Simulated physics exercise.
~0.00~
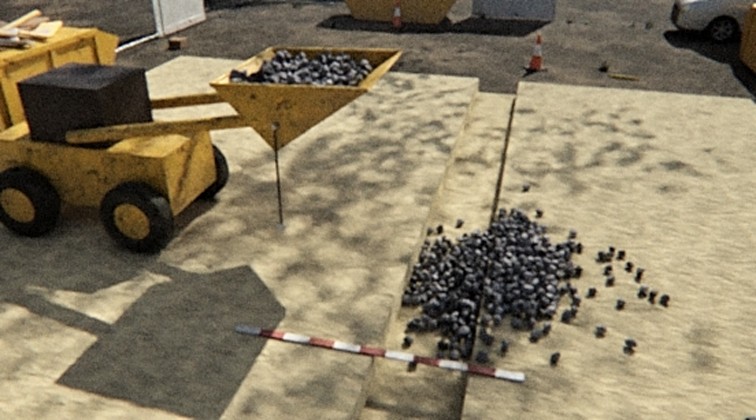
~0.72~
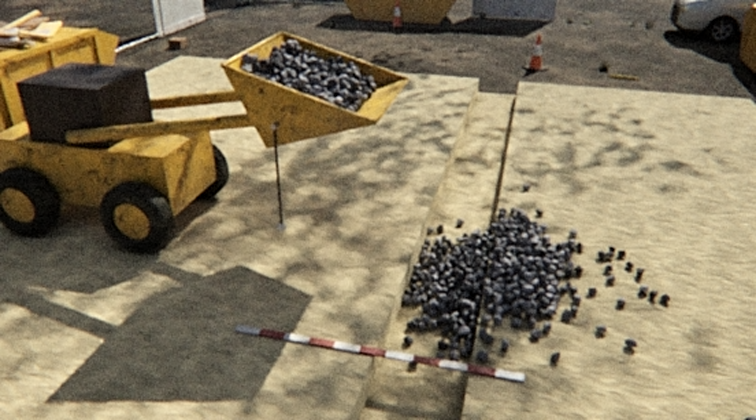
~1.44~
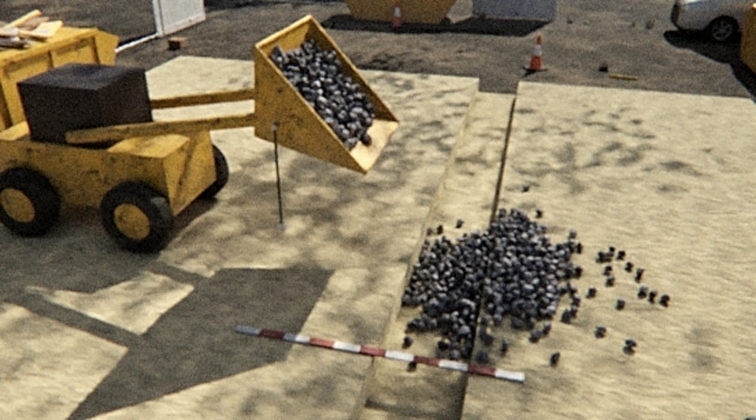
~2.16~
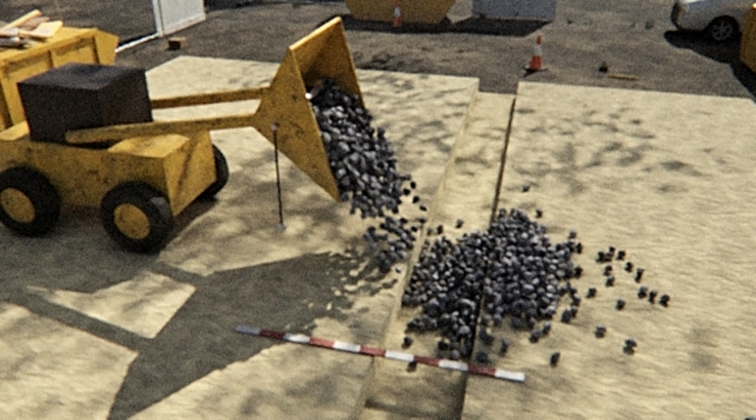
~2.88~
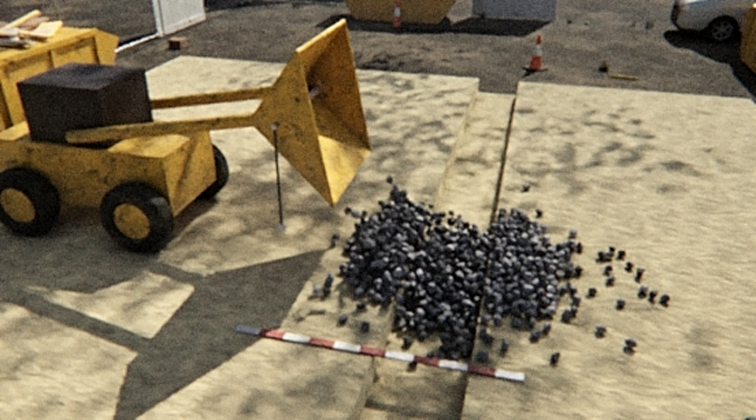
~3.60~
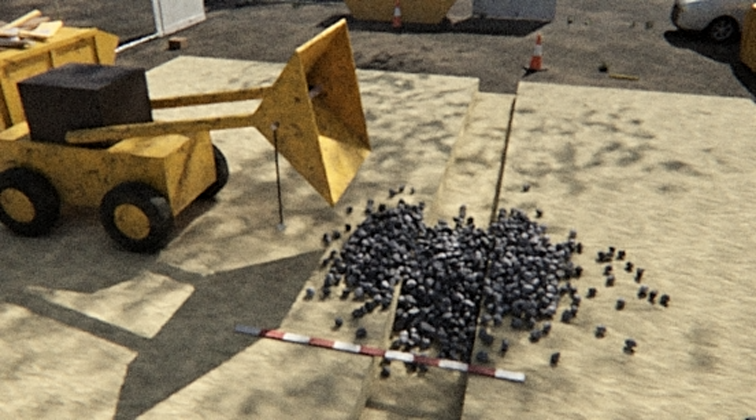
On a sunlit construction site seen from above at an angle, a yellow wheeled loader stands at the left with its raised bucket full of dark grey stones. A loose heap of similar stones already lies across a narrow trench in the pale ground, beside a red and white striped pole. The bucket tips forward to the right, gently at first and then steeply, until the stones pour out over its lip. They land on the near side of the heap and spread into the trench. The empty bucket stays steeply tilted above one broad, merged pile straddling the trench.
